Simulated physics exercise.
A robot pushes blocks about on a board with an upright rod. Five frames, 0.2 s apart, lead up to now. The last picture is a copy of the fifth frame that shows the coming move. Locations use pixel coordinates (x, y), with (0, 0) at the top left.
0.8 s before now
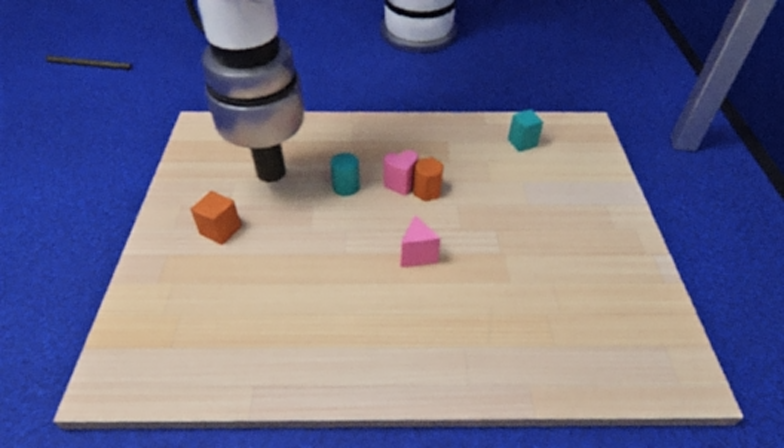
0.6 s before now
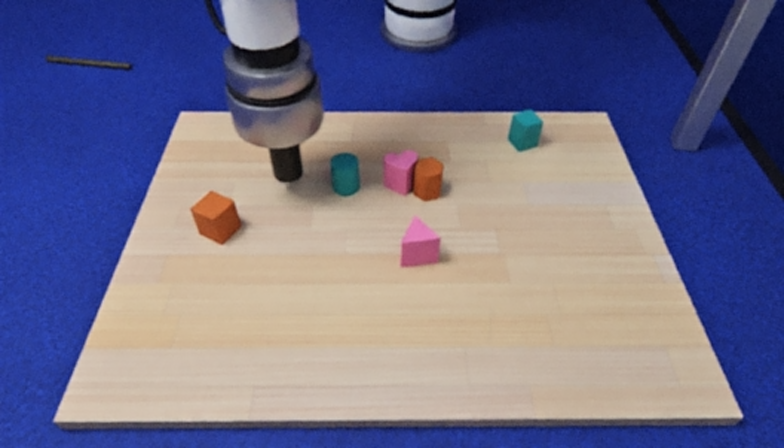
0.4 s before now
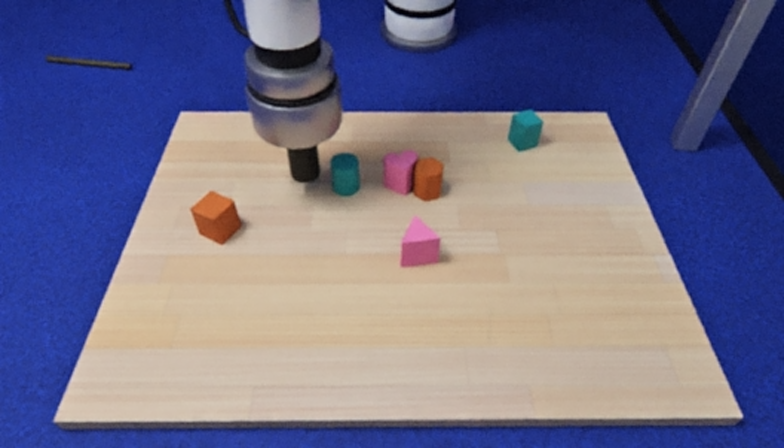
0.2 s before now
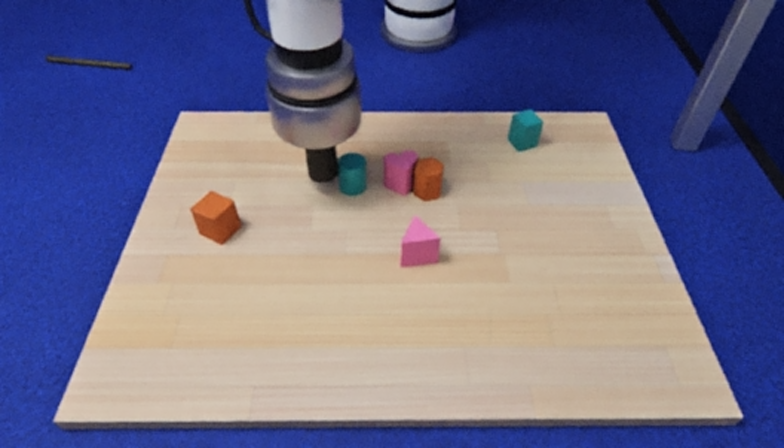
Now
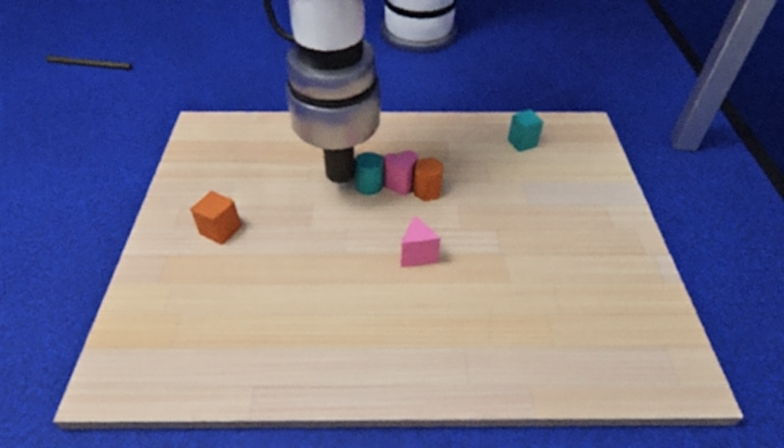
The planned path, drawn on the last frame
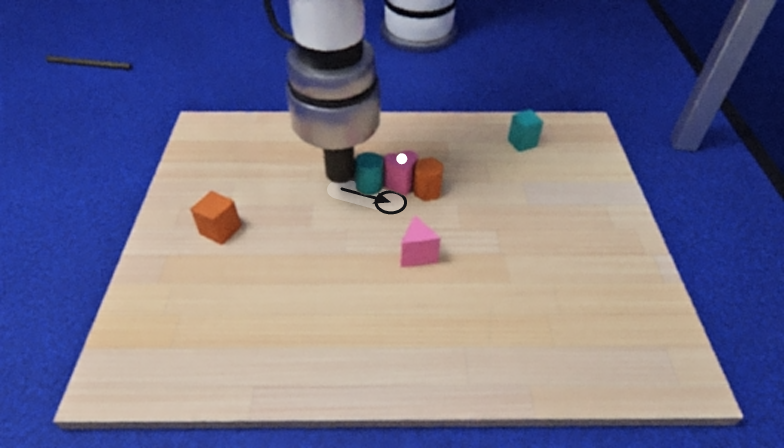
A robot arm moves its rod right and pushes the turquoise cylinder toward the pink heart block.
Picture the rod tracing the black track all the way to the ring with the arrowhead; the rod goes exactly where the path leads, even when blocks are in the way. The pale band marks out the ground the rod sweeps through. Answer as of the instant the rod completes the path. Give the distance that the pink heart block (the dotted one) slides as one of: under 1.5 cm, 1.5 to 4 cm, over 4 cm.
Between 1.5 and 4 cm.
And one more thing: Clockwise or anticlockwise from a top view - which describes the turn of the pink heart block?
Overhead view: Clockwise.
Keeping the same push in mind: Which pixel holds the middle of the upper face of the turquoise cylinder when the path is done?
I predict (400, 158).
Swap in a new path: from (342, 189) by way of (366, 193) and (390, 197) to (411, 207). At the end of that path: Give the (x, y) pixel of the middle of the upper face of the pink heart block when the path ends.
Around pixel (427, 146).
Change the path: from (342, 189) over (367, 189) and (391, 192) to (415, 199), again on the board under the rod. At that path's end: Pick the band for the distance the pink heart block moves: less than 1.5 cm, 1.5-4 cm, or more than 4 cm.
Upwards of 4 cm.
Path on the board, from (342, 189) directly to (391, 202); the dot is on the pink heart block.
On the path given first. Halfway along, rod at (366, 180); turquoise cylinder at (389, 158); pink heart block at (415, 152), turned 30° clockwise; orange hexagon at (435, 167), turned 25° clockwise.
At the end, rod at (391, 187); turquoise cylinder at (400, 158); pink heart block at (423, 147), turned 45° clockwise; pink triangle in place; orange hexagon at (435, 167), turned 25° clockwise.
